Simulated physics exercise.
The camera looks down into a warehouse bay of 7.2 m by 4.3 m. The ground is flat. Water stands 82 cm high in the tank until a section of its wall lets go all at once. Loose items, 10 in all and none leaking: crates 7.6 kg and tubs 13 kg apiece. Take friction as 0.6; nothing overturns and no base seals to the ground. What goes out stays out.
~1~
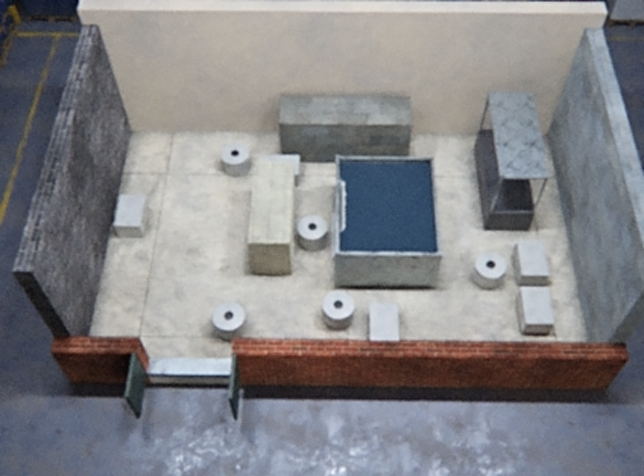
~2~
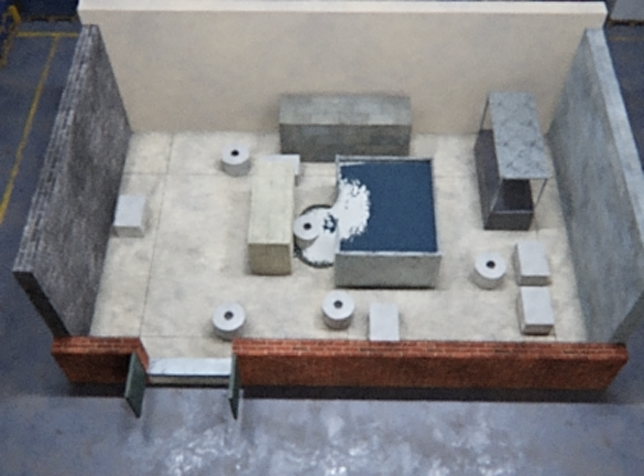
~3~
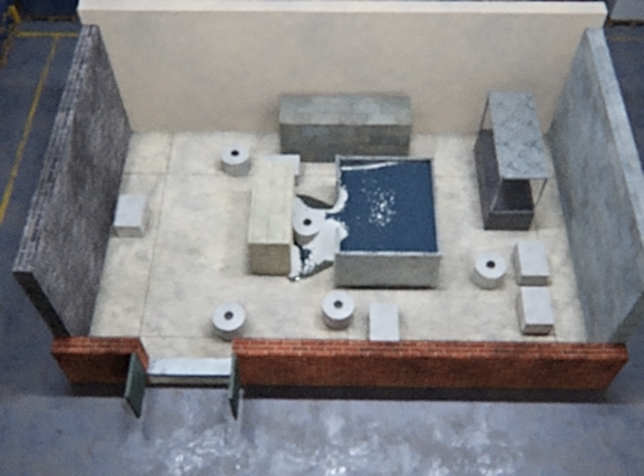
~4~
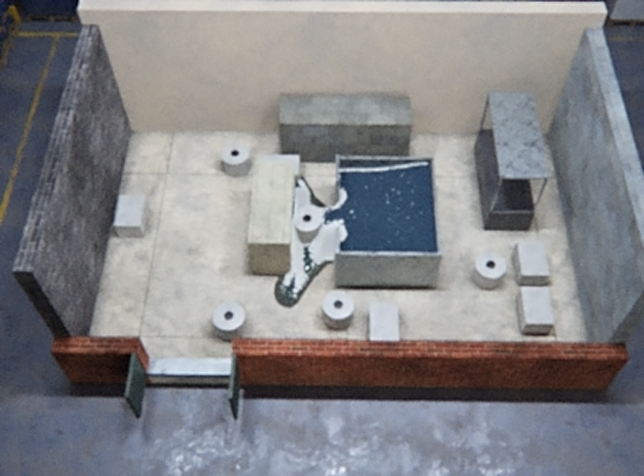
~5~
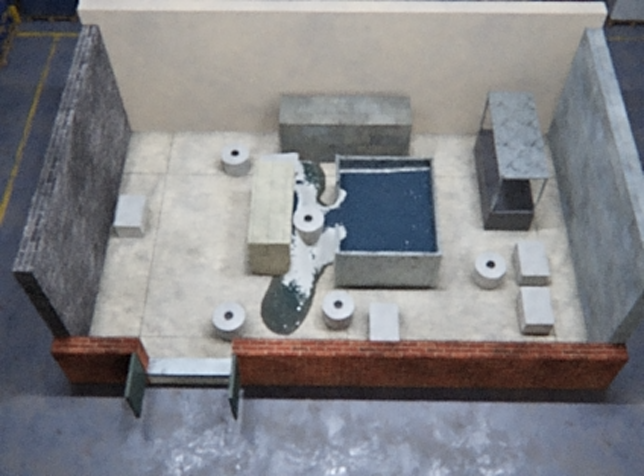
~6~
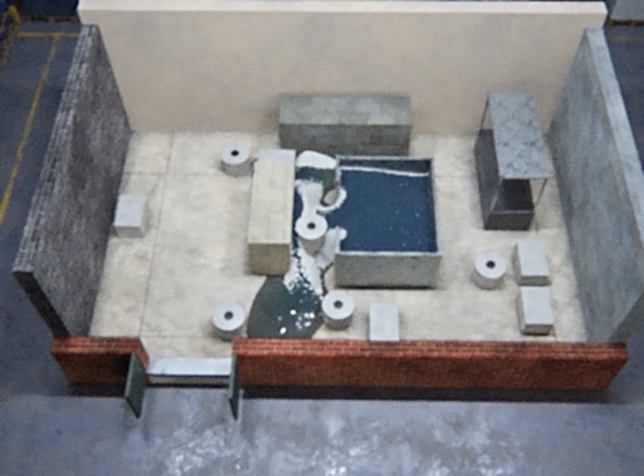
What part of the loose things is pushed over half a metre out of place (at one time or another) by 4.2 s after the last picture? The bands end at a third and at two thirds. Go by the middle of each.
It is at least two thirds.
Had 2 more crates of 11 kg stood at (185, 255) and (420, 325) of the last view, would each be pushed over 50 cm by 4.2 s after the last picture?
In that order: Under, over.
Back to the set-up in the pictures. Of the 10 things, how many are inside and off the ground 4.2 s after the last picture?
At that moment 4.
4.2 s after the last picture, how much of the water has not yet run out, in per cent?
About 96 per cent.
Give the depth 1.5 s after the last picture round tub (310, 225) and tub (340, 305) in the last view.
About 15 and 8 cm.
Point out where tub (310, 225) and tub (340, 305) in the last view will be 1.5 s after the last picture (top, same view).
Near (363, 321) and (417, 318).
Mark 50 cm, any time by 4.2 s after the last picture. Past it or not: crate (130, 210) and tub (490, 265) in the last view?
In that order: Past it, less.
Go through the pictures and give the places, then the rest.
A tub at (312, 227) rests on the ground; a crate at (280, 165) rests on the ground; water covers 2.4 m2; 0 of 10 have shifted, in the first frame.
A tub at (308, 227), on the bottom, 8 cm from its start; a crate at (280, 165) rests on the ground; water covers 2.9 m2; 1 of 10 have shifted, in the second frame.
A tub at (307, 223) rests on the ground, 8 cm from its start; a crate at (280, 165) rests on the ground; 3.3 m2 under water; 1 of 10 have shifted, in the third frame.
A tub at (307, 219) floats, 8 cm from its start; a crate at (280, 165), on the bottom; water covers 3.6 m2; 1 of 10 have shifted, in the fourth frame.
A tub at (308, 219), afloat, 11 cm from its start; a crate at (280, 163) rests on the ground; water covers 4.4 m2; 1 of 10 have shifted, in the fifth frame.
A tub at (311, 226), afloat, 23 cm from its start; a crate at (276, 159) rests on the ground, 12 cm from its start; water covers 5.4 m2; 2 of 10 have shifted, in the sixth frame.
Then, 0.4 s after the last picture 1 of 10 are over 50 cm from their spots; 1 afloat.
Then, 1.5 s after the last picture 5 of 10 are over 50 cm from their spots; 1 afloat.
Then, 2.8 s after the last picture 6 of 10 are over 50 cm from their spots; 2 afloat.
Then, 4.2 s after the last picture 8 of 10 are over 50 cm from their spots, and 8 have been at some point; 4 afloat.
